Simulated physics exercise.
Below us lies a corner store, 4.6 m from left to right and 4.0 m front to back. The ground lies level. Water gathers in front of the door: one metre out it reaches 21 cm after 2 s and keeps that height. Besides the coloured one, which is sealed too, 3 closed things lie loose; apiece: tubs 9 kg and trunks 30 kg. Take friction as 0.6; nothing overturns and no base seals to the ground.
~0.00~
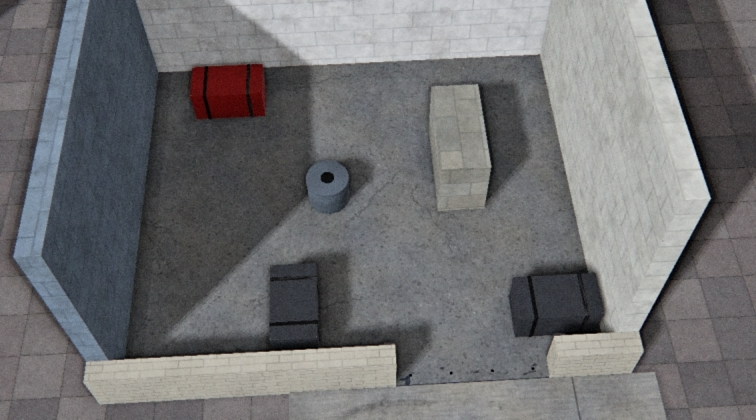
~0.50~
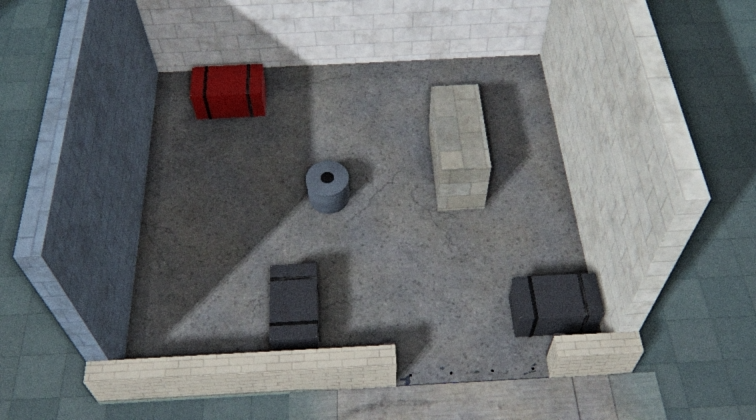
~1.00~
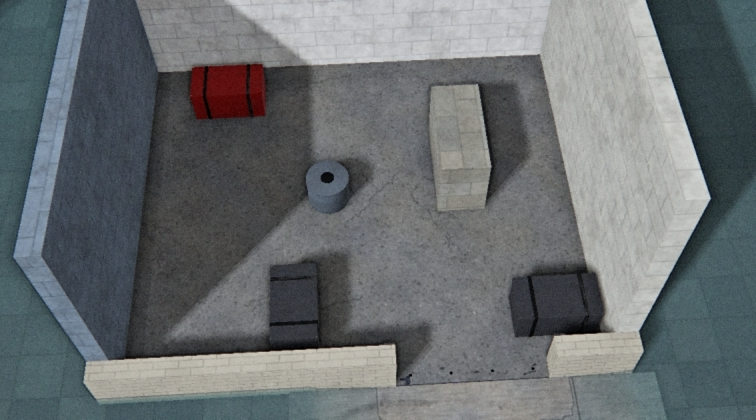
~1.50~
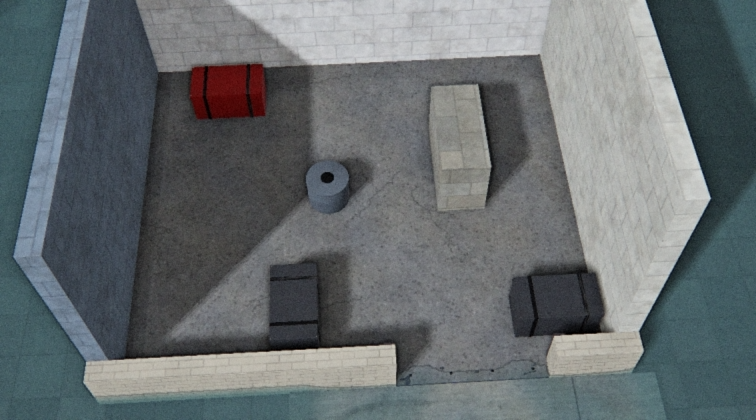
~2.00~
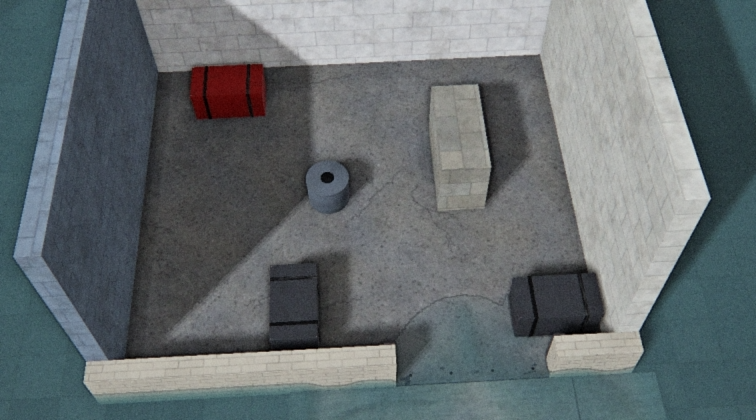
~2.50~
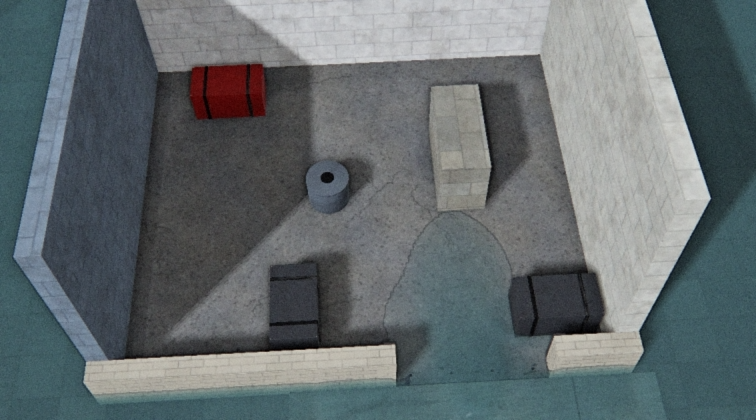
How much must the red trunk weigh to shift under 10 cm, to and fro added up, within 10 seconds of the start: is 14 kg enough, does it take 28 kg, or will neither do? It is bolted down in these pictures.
I expect that neither load is enough.
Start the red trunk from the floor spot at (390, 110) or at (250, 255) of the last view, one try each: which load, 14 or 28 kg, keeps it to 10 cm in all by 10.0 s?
In that order: Neither is enough; only the larger holds.
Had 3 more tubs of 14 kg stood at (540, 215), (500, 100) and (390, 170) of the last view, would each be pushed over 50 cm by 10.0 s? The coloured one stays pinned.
In that order: Past it, over, past it.
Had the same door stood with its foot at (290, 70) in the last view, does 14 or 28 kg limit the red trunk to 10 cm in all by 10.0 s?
Then neither load is enough.
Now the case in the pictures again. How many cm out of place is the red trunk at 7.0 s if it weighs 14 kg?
Roughly 20 cm.
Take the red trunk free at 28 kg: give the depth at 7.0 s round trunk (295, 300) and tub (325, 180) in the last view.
About 1 and 6 cm.
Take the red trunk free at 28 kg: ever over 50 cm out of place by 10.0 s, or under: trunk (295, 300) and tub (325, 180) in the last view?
In turn: Less, more.
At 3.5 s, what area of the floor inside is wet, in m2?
Some 6.5 m2.
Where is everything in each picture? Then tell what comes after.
The red trunk at (227, 80) rests on the ground; 0.0 m2 under water; 0 of 4 have shifted, in the first picture.
The red trunk at (227, 80), on the bottom; 0.0 m2 under water; 0 of 4 have shifted, in the second picture.
The red trunk at (227, 80), on the bottom; 0.0 m2 under water; 0 of 4 have shifted, in the third picture.
The red trunk at (227, 80) rests on the ground; water covers 0.0 m2; 0 of 4 have shifted, in the fourth picture.
The red trunk at (227, 80) rests on the ground; 0.7 m2 under water; 0 of 4 have shifted, in the fifth picture.
The red trunk at (227, 80), on the bottom; 1.8 m2 under water; 0 of 4 have shifted, in the sixth picture.
After 3.5 s the red trunk would be 0 cm from its start with 14 kg and 0 cm from its start with 28 kg; 0 cm of water round it then.
After 4.5 s the red trunk would be 0 cm from its start with 14 kg and 0 cm from its start with 28 kg; 1 cm of water round it then.
After 7.0 s the red trunk would be 17 cm from its start with 14 kg and 4 cm from its start with 28 kg; 7 cm of water round it then.
After 10.0 s the red trunk would be 140 cm from its start with 14 kg and 42 cm from its start with 28 kg; 15 cm of water round it then.
